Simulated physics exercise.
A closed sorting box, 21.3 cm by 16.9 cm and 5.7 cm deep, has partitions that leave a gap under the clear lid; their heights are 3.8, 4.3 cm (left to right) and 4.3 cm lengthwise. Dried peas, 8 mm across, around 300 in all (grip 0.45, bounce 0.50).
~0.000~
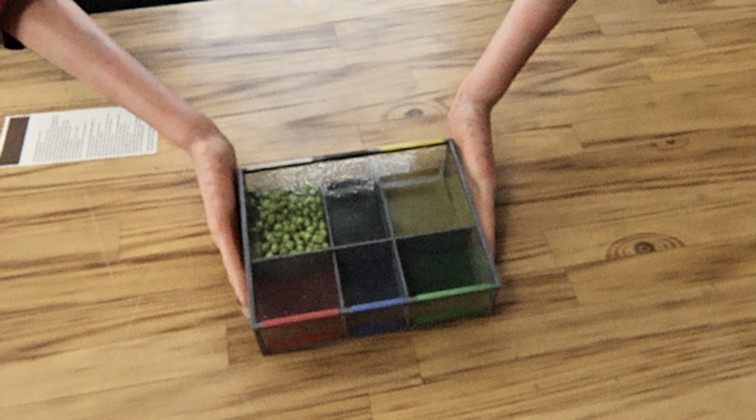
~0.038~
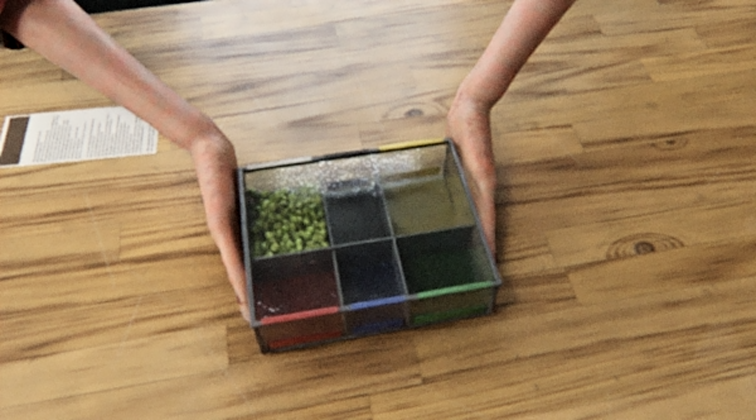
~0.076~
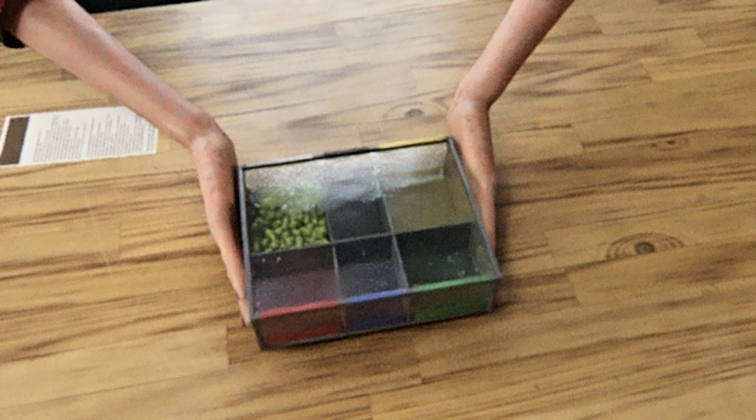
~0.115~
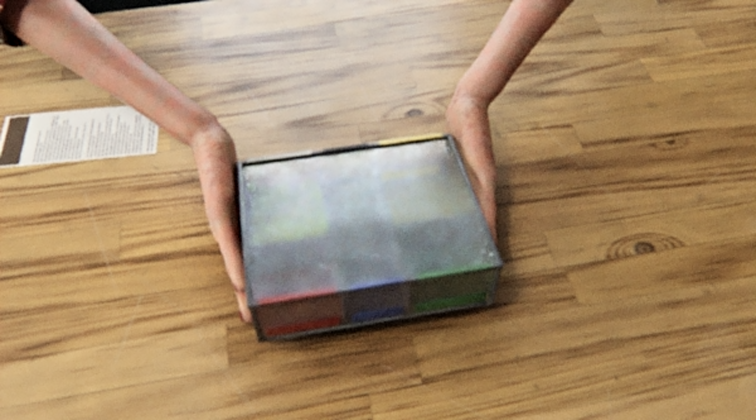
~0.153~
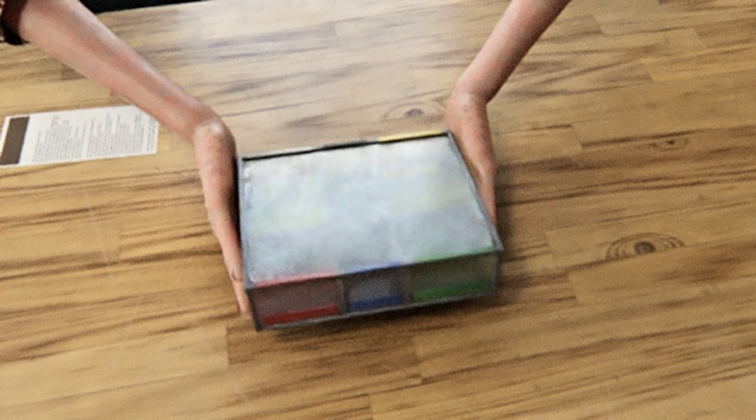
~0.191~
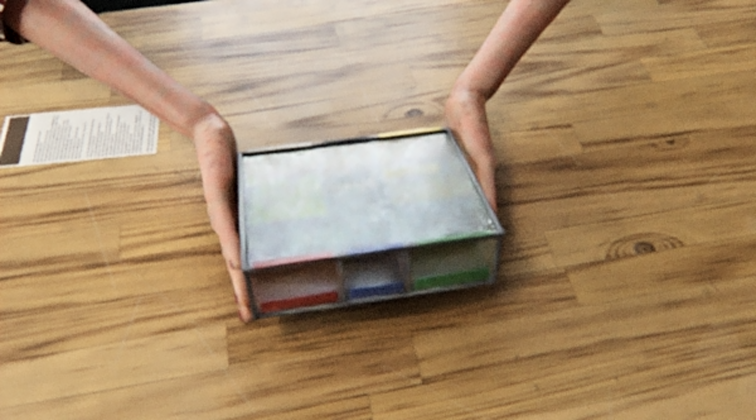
A clear-lidded box with colored sections and green peas in one corner tilted backward between two hands above a wooden table, its front edge rising as the lid turned cloudy white and hid the peas.
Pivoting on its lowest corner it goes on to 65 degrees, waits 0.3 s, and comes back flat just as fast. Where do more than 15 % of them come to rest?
Red compartment: Under; blue compartment: Under; green compartment: Under; yellow compartment: Under; white compartment: Over; black compartment: Under.
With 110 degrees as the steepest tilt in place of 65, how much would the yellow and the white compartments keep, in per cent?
Yellow 0, white 90.
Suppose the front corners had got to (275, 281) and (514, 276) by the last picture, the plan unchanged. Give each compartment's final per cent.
Red 0, blue 0, green 0, yellow 5, white 75, black 20.
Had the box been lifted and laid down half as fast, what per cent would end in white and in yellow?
Then: White 100, yellow 0.
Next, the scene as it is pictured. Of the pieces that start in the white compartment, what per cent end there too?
About 100 per cent.
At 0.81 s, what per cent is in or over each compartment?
Red 0; blue 0; green 0; yellow 0; white 100; black 0.
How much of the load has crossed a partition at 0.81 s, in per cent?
Roughly 0 per cent.
After 0.81 s, tilt 65 degrees; white 100 %.
After 1.22 s, tilt 36 degrees; white 100 %.
After 1.71 s, tilt 0 degrees; white 95 %, black 5 %.
At rest (2.2 s), red 0 %, blue 0 %, green 0 %, yellow 0 %, white 95 %, black 5 %.
